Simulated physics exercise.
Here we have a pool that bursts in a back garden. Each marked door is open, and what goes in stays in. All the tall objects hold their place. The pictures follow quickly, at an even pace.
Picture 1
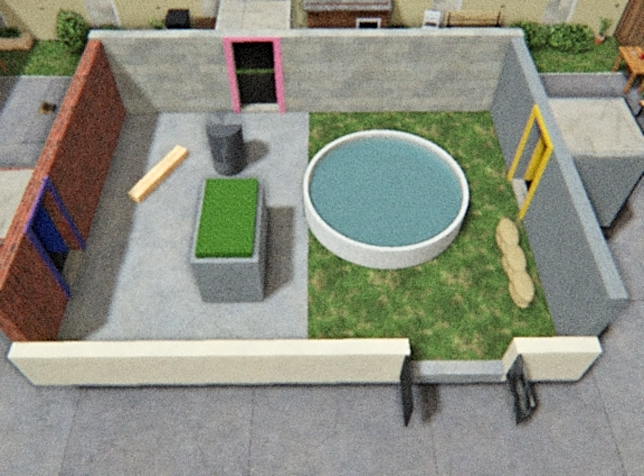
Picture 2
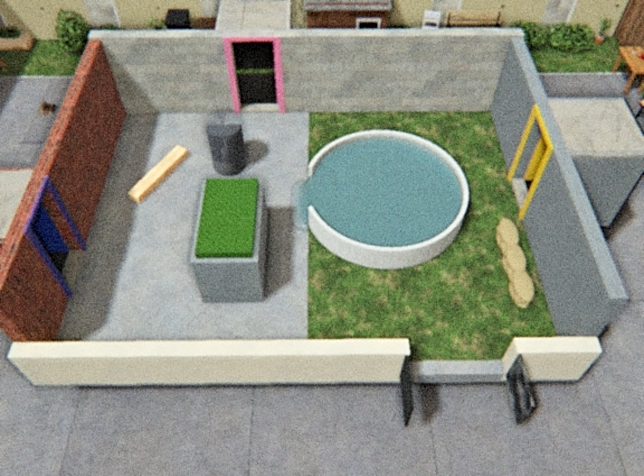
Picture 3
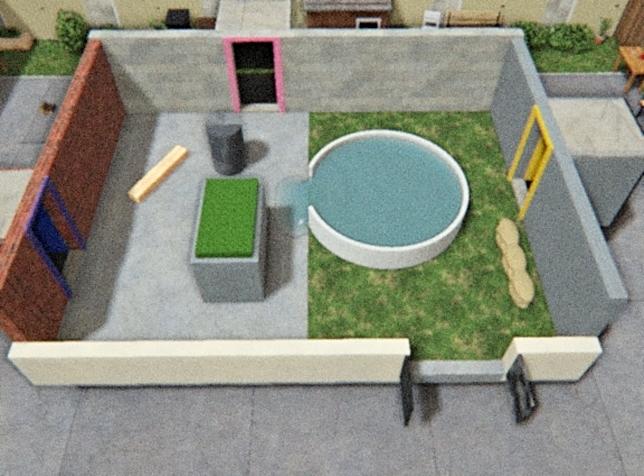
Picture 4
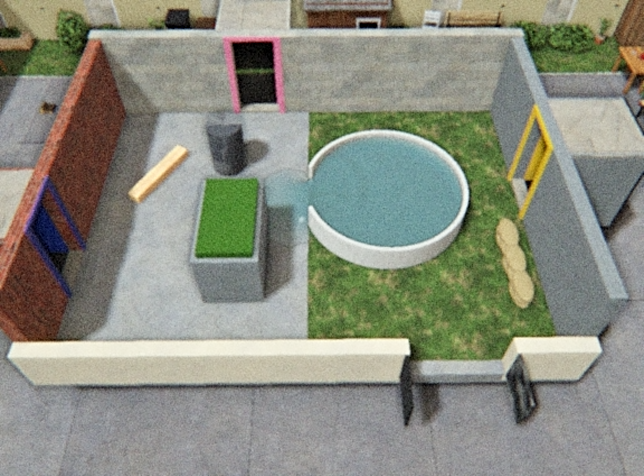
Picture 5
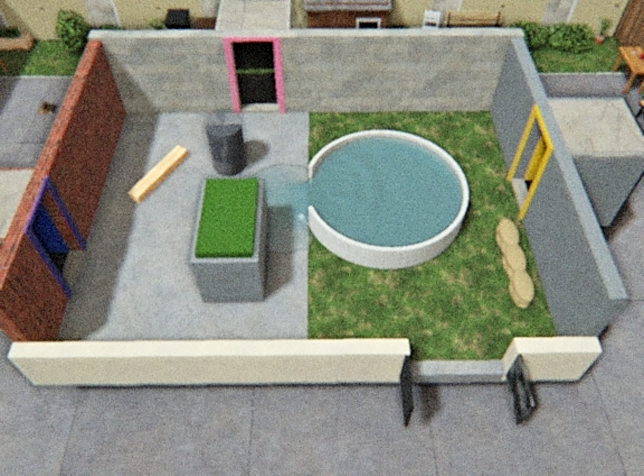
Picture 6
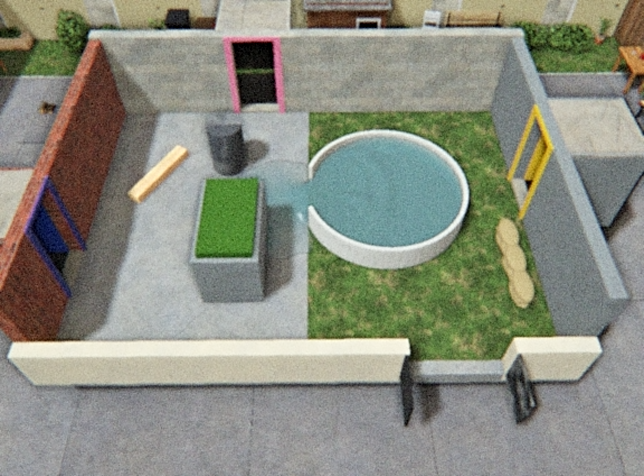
In a walled back garden, a round pool of still water burst open on its left side, and water spread a short way across the grey paving, reaching the grass-topped block.
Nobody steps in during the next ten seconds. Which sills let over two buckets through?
In the end: The yellow door holds within the limit; the pink door floods; the blue door floods.
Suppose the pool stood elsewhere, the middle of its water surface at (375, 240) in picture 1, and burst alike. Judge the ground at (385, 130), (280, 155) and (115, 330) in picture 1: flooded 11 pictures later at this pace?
One after the other: Not flooded, under water, dry.
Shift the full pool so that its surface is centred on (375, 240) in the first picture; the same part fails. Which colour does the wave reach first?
I say the pink one.
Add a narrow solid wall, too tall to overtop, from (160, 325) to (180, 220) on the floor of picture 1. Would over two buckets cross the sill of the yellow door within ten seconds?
In short: Yellow door keeps below it.
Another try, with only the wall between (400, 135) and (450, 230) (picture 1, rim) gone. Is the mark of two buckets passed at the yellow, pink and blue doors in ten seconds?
My reading: The yellow one takes more; the pink one takes less; the blue one lets less in.
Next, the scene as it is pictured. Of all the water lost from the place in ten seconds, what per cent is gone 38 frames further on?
Near 55 in a hundred.
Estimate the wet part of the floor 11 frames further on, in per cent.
Roughly 25 per cent.
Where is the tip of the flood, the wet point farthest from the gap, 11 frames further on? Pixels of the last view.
Near (86, 247).
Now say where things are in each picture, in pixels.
In the first frame, still water in the round pool at (385, 188).
In the second frame, the front is at (301, 184), out from the gap at (308, 200).
In the third frame, water pours out at (308, 201) and has run to (286, 182).
In the fourth frame, the front is at a hidden place, out from the gap at (308, 201).
In the fifth frame, water pours out at (308, 201) and has run to a hidden place.
In the sixth frame, the front is at a hidden place, out from the gap at (308, 201).
A moment on, water covers 15 % of the floor; the yellow door not reached, the pink door not reached, the blue door not reached.
Next, water covers 25 % of the floor; the yellow door not reached, the pink door wet at the sill, nothing in, the blue door not reached.
Then, water covers 45 % of the floor; the yellow door not reached, the pink door under two buckets in, the blue door under two buckets in.
Later, water covers 65 % of the floor; the yellow door not reached, the pink door over two buckets in, the blue door over two buckets in.
In the end, water covers 80 % of the floor; the yellow door not reached, the pink door far over two buckets in, the blue door over two buckets in.
